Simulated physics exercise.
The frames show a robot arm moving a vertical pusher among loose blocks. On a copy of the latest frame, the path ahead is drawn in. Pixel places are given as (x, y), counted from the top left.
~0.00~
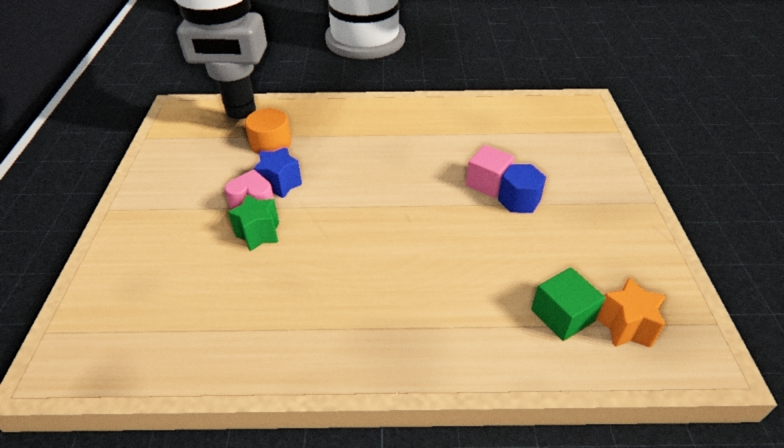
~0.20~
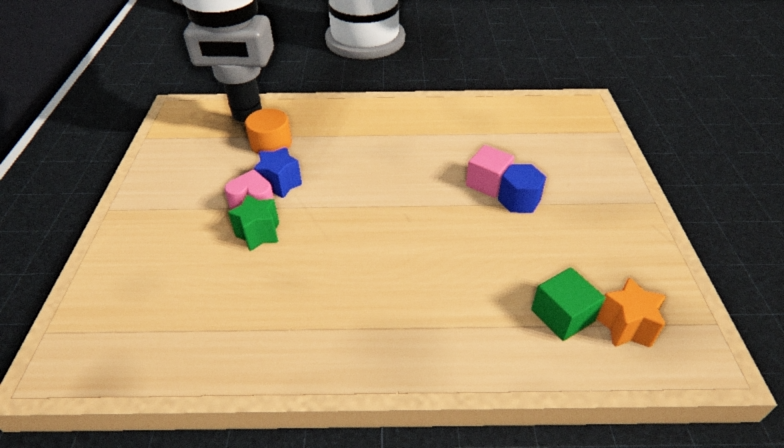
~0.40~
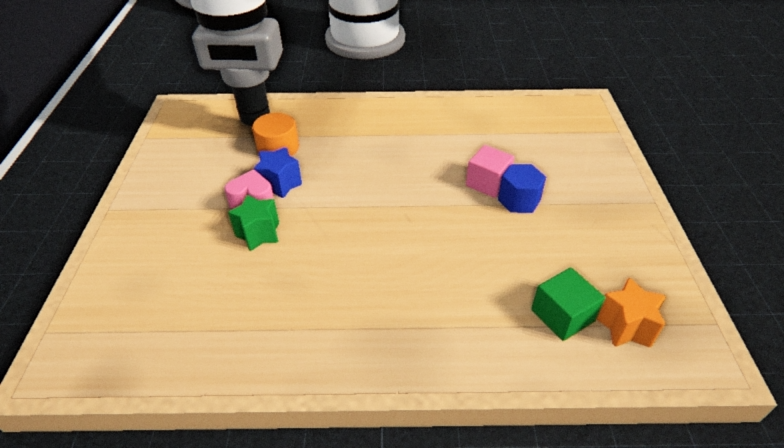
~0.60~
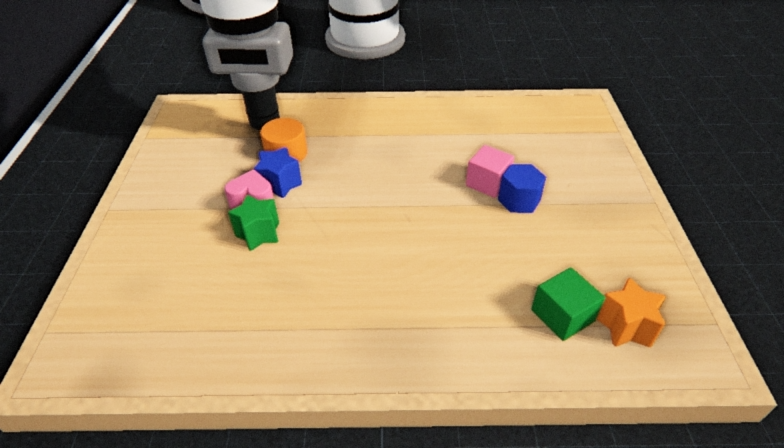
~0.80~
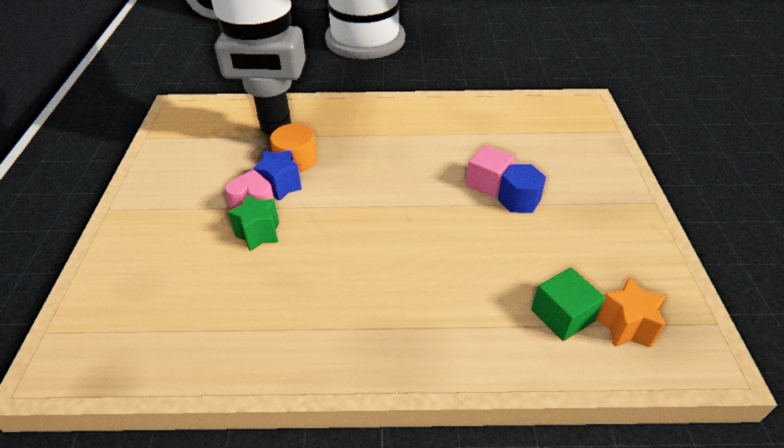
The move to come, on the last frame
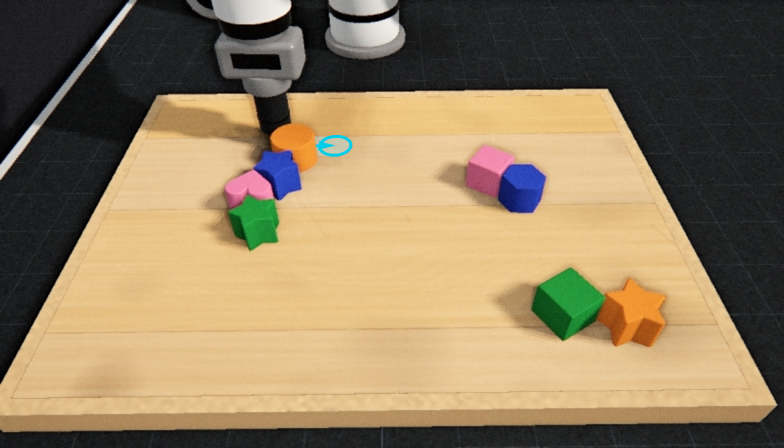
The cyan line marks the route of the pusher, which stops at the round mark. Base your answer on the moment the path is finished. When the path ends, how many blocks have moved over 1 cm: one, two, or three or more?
Displaced: One.
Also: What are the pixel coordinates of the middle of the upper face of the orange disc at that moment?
I predict (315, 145).
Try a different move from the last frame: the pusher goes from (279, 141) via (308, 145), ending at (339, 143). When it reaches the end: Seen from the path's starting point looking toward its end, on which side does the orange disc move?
Gets pushed right.
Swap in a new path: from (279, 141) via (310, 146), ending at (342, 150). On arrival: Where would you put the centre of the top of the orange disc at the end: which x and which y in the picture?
The middle of its top is at (319, 147).
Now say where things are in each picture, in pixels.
The first frame shows lower end of the pusher at (241, 112), tops of blocks, blue star-shaped block at (275, 159), orange disc at (266, 119).
The second frame shows pusher at (248, 115), blocks as before.
The third frame shows pusher at (255, 118), orange disc at (274, 124).
The fourth frame shows pusher at (265, 122), orange disc at (282, 129).
The fifth frame shows pusher at (276, 127), blue star-shaped block at (276, 161), orange disc at (292, 135).
The drawn path runs from (279, 141) over (297, 144) and (316, 146) to (335, 146).
The first path, step by step. Halfway along, pusher at (305, 131); blue star-shaped block at (277, 164), turned 20° clockwise; orange disc at (310, 143).
At the end, pusher at (334, 132); blue star-shaped block at (277, 164), turned 20° clockwise; orange disc at (315, 145).
